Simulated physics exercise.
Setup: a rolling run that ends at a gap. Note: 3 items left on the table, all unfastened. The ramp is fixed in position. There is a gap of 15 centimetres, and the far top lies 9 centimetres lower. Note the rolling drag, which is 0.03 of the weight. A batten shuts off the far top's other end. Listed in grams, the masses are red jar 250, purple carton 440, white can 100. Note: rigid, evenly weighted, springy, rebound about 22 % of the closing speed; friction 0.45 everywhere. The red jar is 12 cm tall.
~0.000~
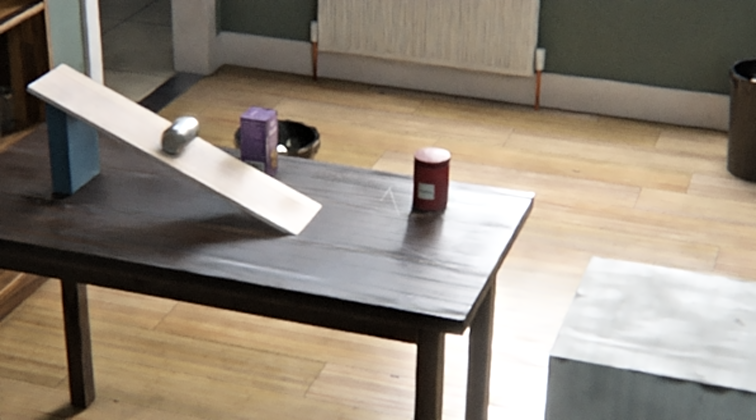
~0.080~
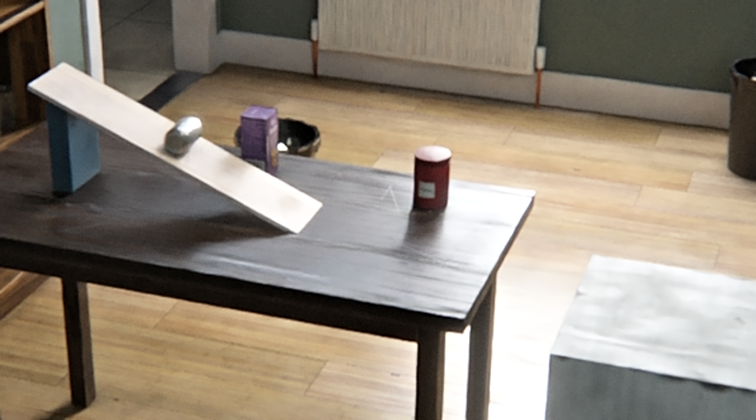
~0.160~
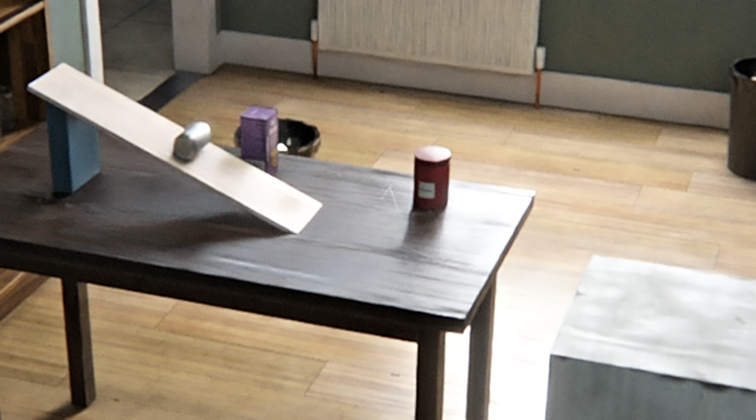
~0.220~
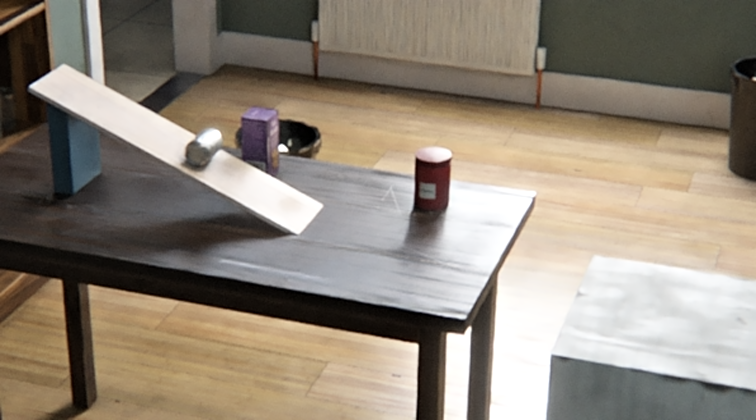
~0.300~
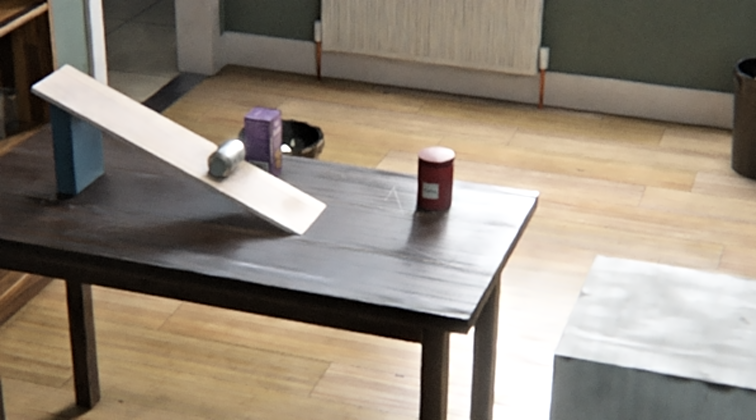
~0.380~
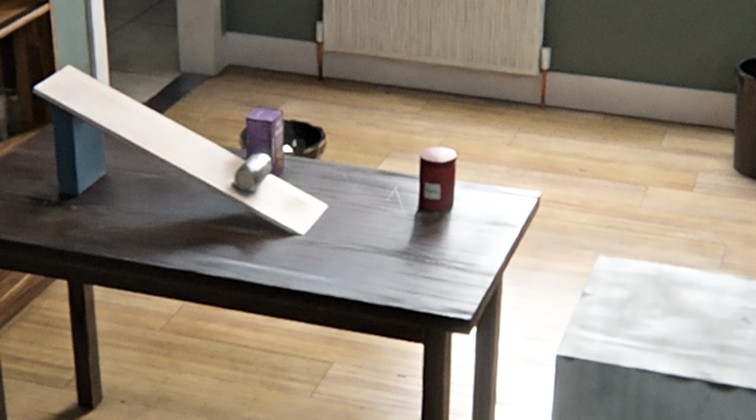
In a wood-floored room, a silvery can rolls down a pale sloping board on a dark table, passing before a purple carton.
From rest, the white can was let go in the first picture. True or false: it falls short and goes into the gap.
False.
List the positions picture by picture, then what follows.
Edge 72 cm away; white can (180, 135); red jar (431, 179), in the first frame.
Edge 71 cm away; white can (183, 135); red jar (432, 178), in the second frame.
Edge 69 cm away; white can (192, 141); red jar (431, 178), in the third frame.
Edge 67 cm away; white can (204, 148); red jar (432, 179), in the fourth frame.
Edge 62 cm away; white can (226, 159); red jar (435, 179), in the fifth frame.
Edge 56 cm away; white can (253, 172); red jar (437, 179), in the sixth frame.
After 0.58 s, edge 36 cm away; white can near (342, 212).
After 0.88 s, edge 4 cm away; white can near (492, 235).
After 1.08 s, 17 cm past the table's edge; white can near (587, 287).
After 1.38 s, 40 cm past the table's edge; white can near (701, 308).
In the end (1.6 s), 56 cm past the table's edge; the bystanders under 8 cm from the start.
